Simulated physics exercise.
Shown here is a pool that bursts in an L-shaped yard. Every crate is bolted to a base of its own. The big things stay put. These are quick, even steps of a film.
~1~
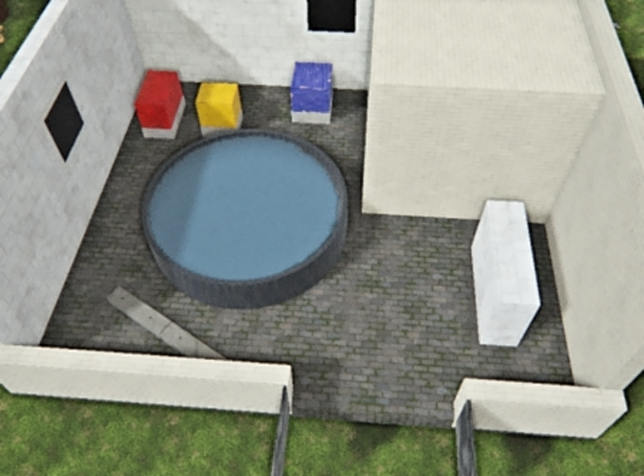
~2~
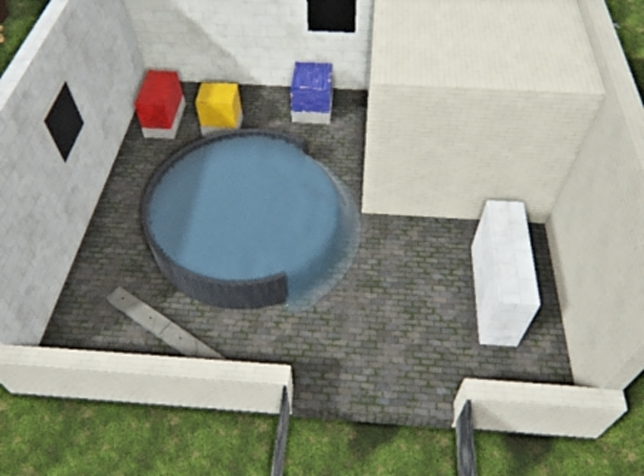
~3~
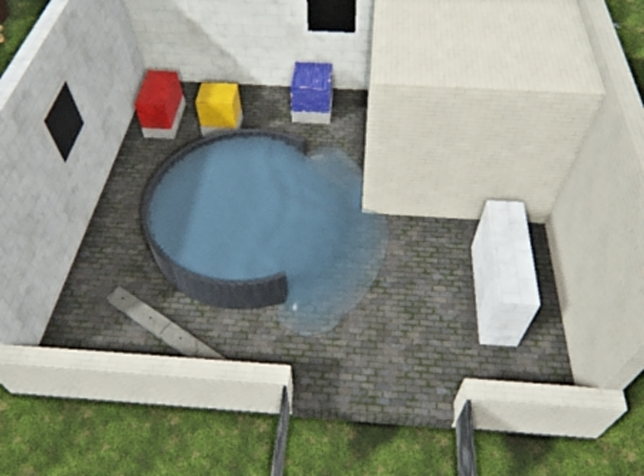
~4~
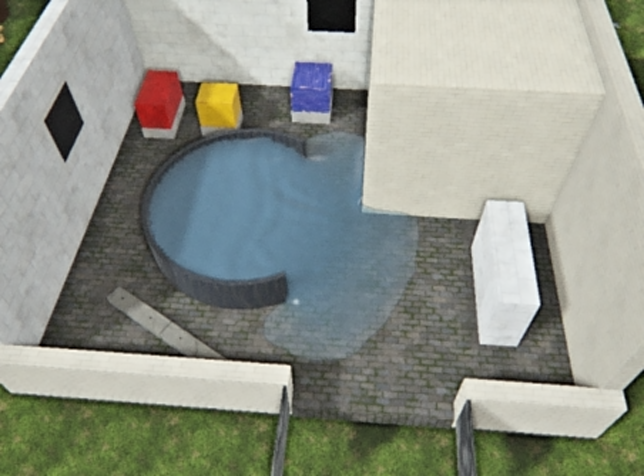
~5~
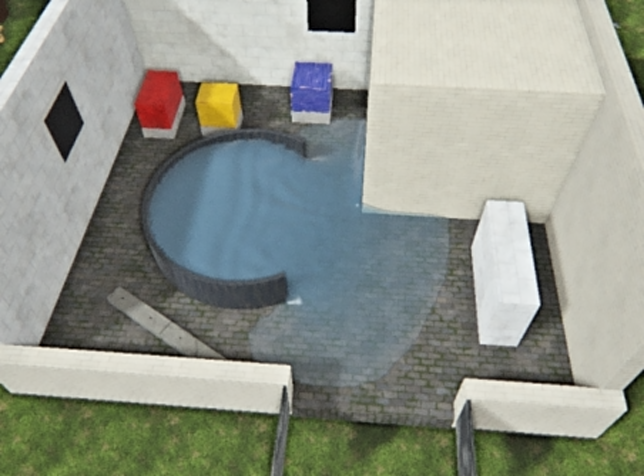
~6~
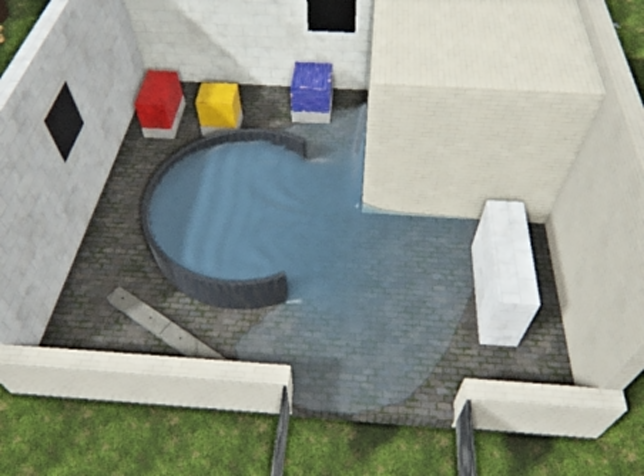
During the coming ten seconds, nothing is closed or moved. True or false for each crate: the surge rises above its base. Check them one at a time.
Yellow crate: False; blue crate: True; red crate: False.
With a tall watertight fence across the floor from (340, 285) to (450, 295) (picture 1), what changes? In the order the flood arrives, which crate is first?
It's the one in blue.
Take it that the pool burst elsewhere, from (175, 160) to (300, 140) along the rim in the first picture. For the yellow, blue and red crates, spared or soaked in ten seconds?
Then the yellow crate gets flooded, the blue crate gets flooded and the red crate gets flooded.
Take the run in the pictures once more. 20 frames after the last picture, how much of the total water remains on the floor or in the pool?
I'd put it near 92 %.
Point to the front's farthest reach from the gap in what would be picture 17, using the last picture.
I'd say at around (192, 84).
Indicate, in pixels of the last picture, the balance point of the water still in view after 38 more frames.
It is around (333, 229).
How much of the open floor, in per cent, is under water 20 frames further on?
I'd say 65 per cent.
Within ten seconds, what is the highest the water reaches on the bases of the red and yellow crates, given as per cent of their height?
About 80 and 70 per cent.
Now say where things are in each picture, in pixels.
The first picture shows still water in the pool at (246, 202).
In the second picture, water pours out at (342, 224) and has run to a hidden place.
In the third picture, the front is at (329, 149), out from the gap at (342, 225).
In the fourth picture, the front is at (334, 135), out from the gap at (342, 226).
In the fifth picture, water pours out at (342, 227) and has run to (365, 121).
In the sixth picture, the front is at (366, 106), out from the gap at (342, 227).
A moment on, water covers 45 % of the floor; the yellow crate not reached, the blue crate water round its plinth, the red crate not reached.
Next, water covers 55 % of the floor; the yellow crate water round its plinth, the blue crate water round its plinth, the red crate water round its plinth.
Then, water covers 65 % of the floor; the yellow crate water round its plinth, the blue crate water round its plinth, the red crate water round its plinth.
Later, water covers 85 % of the floor; the yellow crate water round its plinth, the blue crate water round its plinth, the red crate water round its plinth.
In the end, water covers 100 % of the floor; the yellow crate stayed above the water, the blue crate was topped, the red crate stayed above the water.
